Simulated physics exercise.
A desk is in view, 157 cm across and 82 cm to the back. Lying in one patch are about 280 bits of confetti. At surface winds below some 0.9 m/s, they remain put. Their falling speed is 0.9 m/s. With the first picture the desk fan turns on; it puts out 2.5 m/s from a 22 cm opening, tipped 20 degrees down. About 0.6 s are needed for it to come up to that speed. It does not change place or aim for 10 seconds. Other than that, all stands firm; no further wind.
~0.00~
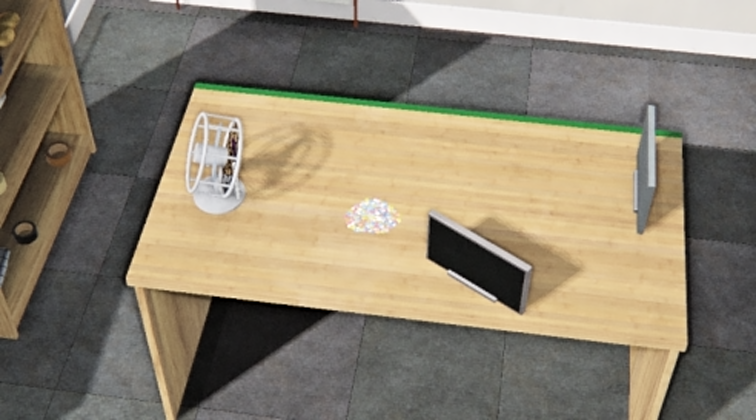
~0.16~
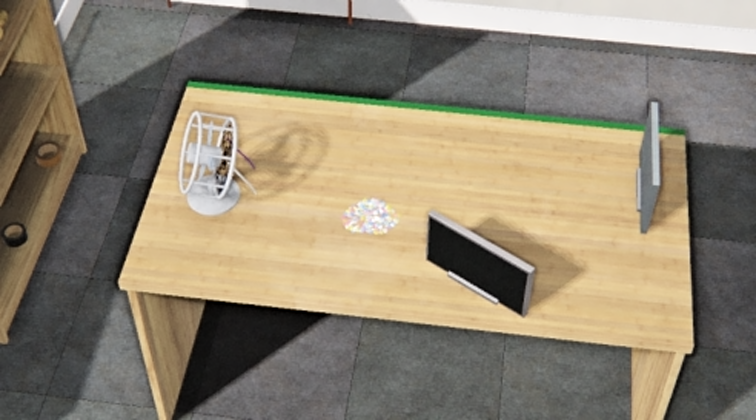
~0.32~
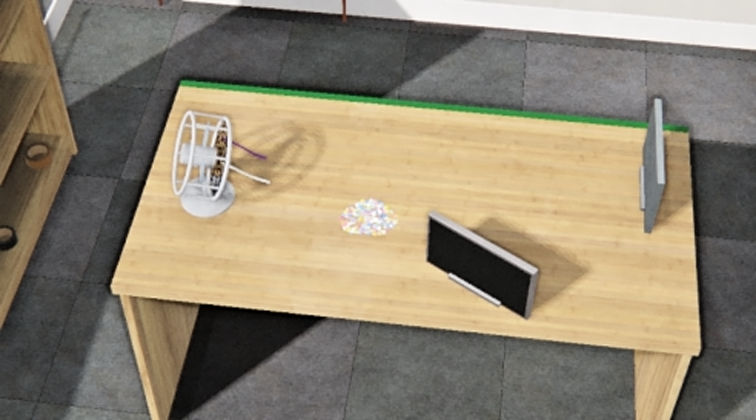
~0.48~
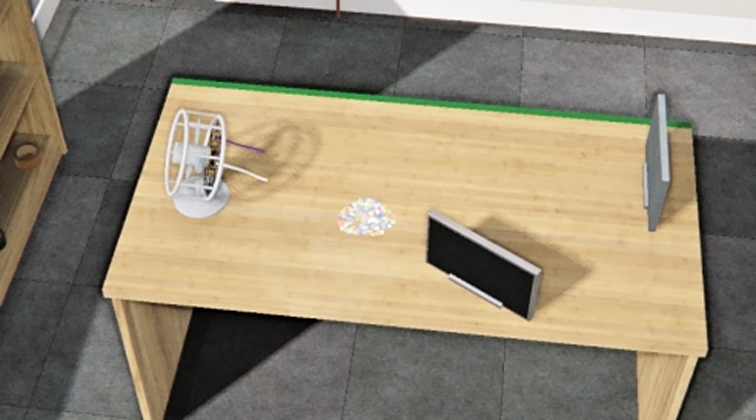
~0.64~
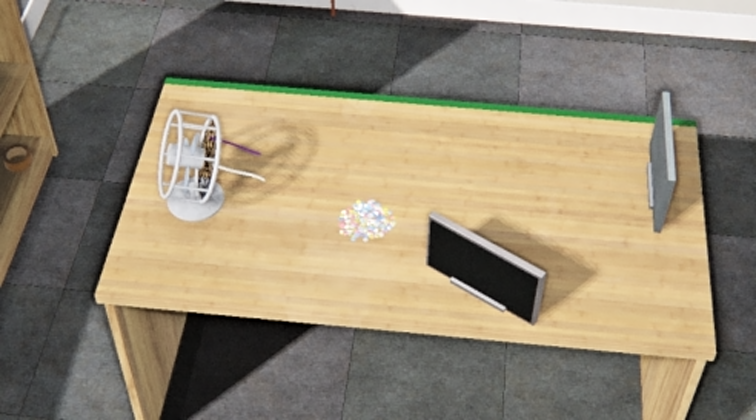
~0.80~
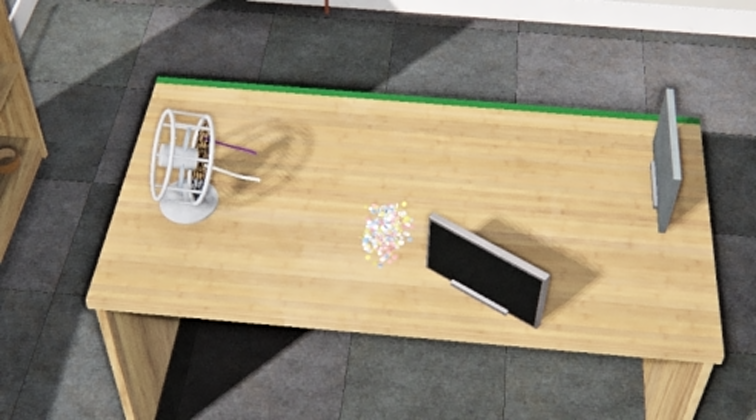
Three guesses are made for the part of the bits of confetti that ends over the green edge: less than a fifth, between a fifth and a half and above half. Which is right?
Expect fewer than twenty percent of them over that edge.
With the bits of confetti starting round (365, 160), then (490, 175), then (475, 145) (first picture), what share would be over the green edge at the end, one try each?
It goes 100 %, then 90 %, then 100 %.
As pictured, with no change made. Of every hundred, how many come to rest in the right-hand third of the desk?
10 %.
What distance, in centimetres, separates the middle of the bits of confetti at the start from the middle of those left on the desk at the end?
Around 45 cm, I reckon.
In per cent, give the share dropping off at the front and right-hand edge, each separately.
Roughly 15 % front, roughly 70 % right-hand.
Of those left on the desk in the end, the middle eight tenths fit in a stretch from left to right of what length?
60 cm, give or take.
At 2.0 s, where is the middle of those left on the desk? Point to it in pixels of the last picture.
Their middle sits roughly at (575, 295) in the last view.
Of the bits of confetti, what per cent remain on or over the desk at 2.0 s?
Reading: About 60 %.
After 2.0 s the count stands so, 0 % are over the green edge; the middle of those still in play is near (583, 298).
After 3.2 s the count stands so, 0 % are over the green edge; the middle of those still in play is near (607, 309).
After 5.5 s the count stands so, 0 % are over the green edge; the middle of those still in play is near (588, 316).
After 10.0 s, at the end, 0 % are over the green edge; the middle of those still in play is near (482, 322).
